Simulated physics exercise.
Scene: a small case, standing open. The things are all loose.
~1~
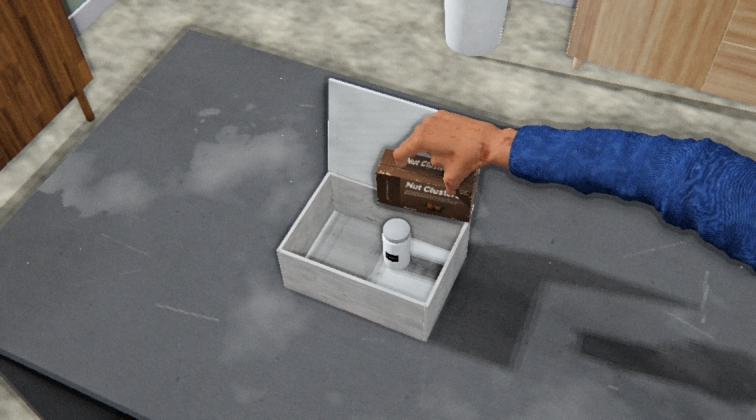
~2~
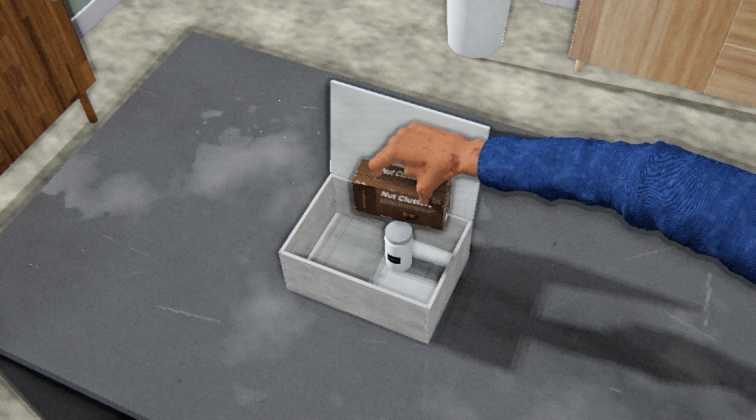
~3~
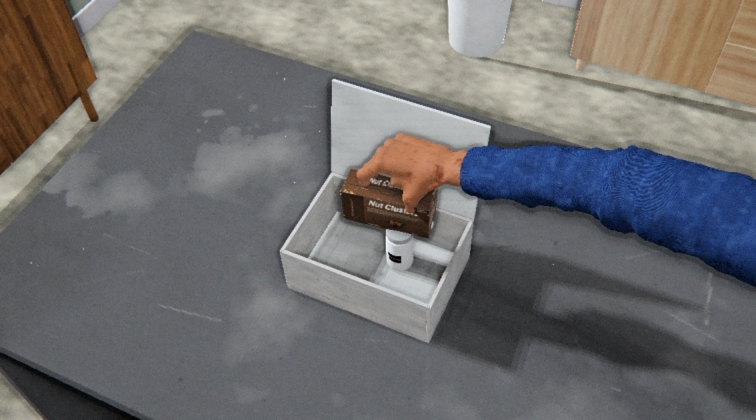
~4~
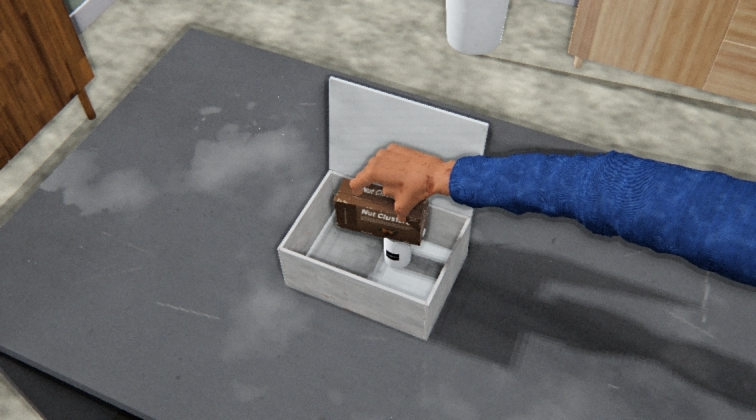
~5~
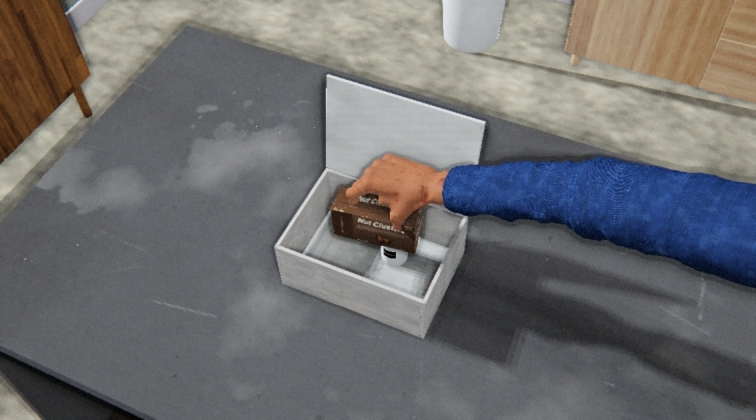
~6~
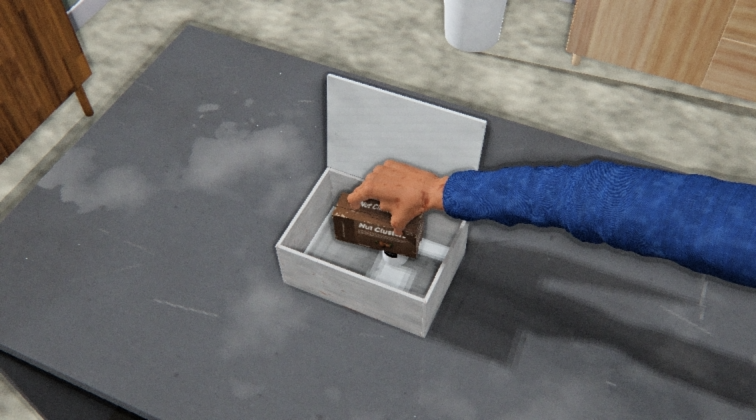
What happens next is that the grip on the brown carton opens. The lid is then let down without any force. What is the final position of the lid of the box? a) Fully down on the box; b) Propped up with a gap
The answer is a.
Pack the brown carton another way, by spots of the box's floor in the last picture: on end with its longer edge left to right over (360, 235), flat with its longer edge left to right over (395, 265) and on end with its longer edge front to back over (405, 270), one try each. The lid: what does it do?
With the first placement it closes properly, with the second it closes properly, and with the third it doesn't close.
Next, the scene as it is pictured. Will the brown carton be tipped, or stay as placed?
It ends up tilted.
Then, 0.40 s later than the last frame, brown carton on its side near (371, 282).
Then, 1.40 s later than the last frame, lid 72° above the rim; brown carton on its side near (371, 283).
Then, 1.80 s later than the last frame, lid 45° above the rim; brown carton on its side near (371, 283).
Then, 2.20 s later than the last frame, lid 13° above the rim; brown carton on its side near (371, 283).
When it is over, lid shut; lying over in the box, brown carton; white shaker as before. End places, in pixels of the last picture, brown carton near (371, 283).
